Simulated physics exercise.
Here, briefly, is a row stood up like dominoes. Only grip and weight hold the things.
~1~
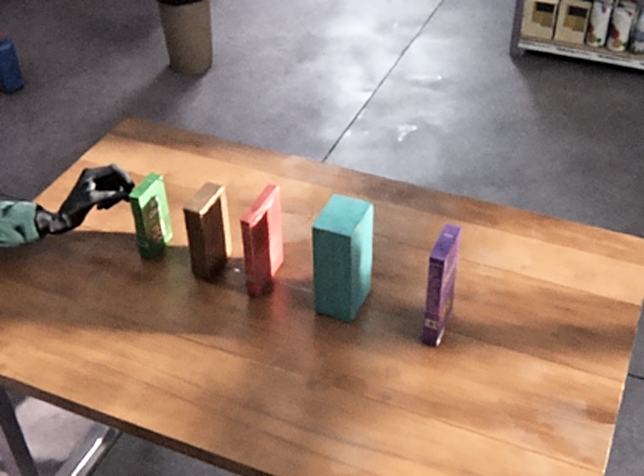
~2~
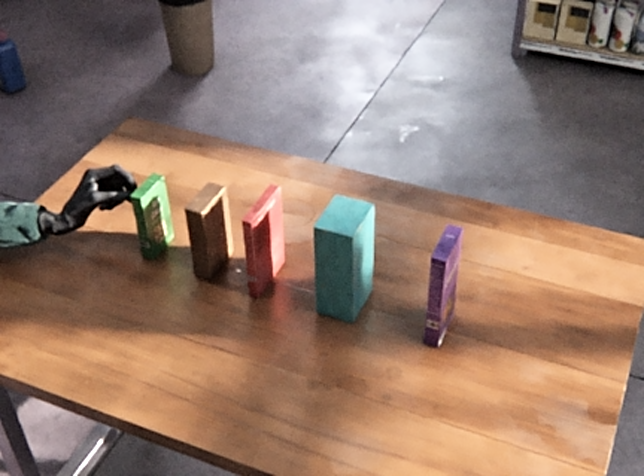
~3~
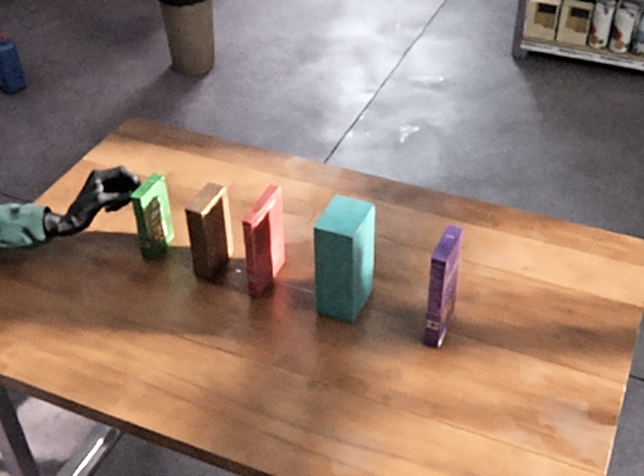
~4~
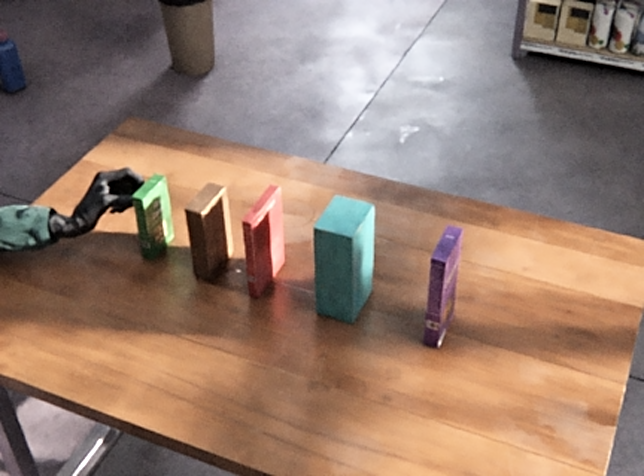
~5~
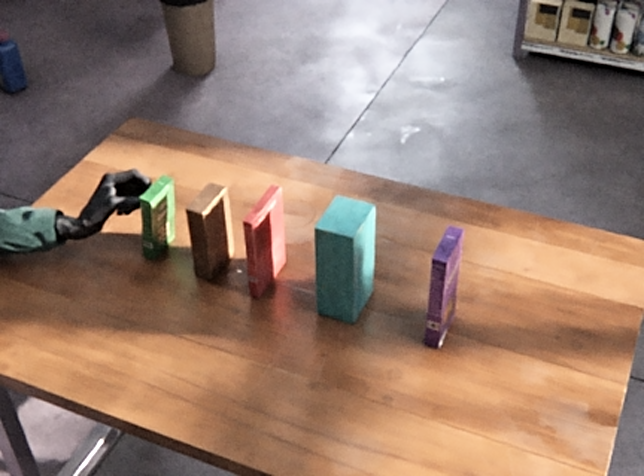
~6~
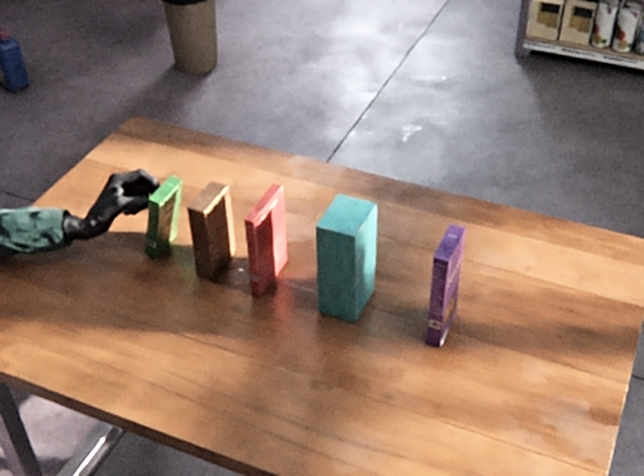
On a wooden table, a black robotic hand pushes the green packet, tilting it slightly right.
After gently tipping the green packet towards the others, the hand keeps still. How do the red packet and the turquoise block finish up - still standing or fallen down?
The red packet finishes standing; the turquoise block finishes standing.
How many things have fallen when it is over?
The count is 1.
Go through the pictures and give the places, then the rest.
In the first picture, red packet (263, 242); turquoise block (342, 259).
In the second picture, brown board (210, 231).
In the third picture, brown board (210, 231).
In the fourth picture, green packet 2° over; brown board (210, 231).
In the fifth picture, green packet 7° over; brown board (211, 232).
In the sixth picture, green packet 13° over; red packet (267, 241); turquoise block (346, 260).
Then, 0.20 s past the last view, green packet 38° over.
Then, 0.60 s past the last view, green packet 89° over.
Finally, all 3 still in place. Final places as the last picture's camera would see them, red packet near (267, 241), turquoise block near (346, 260).
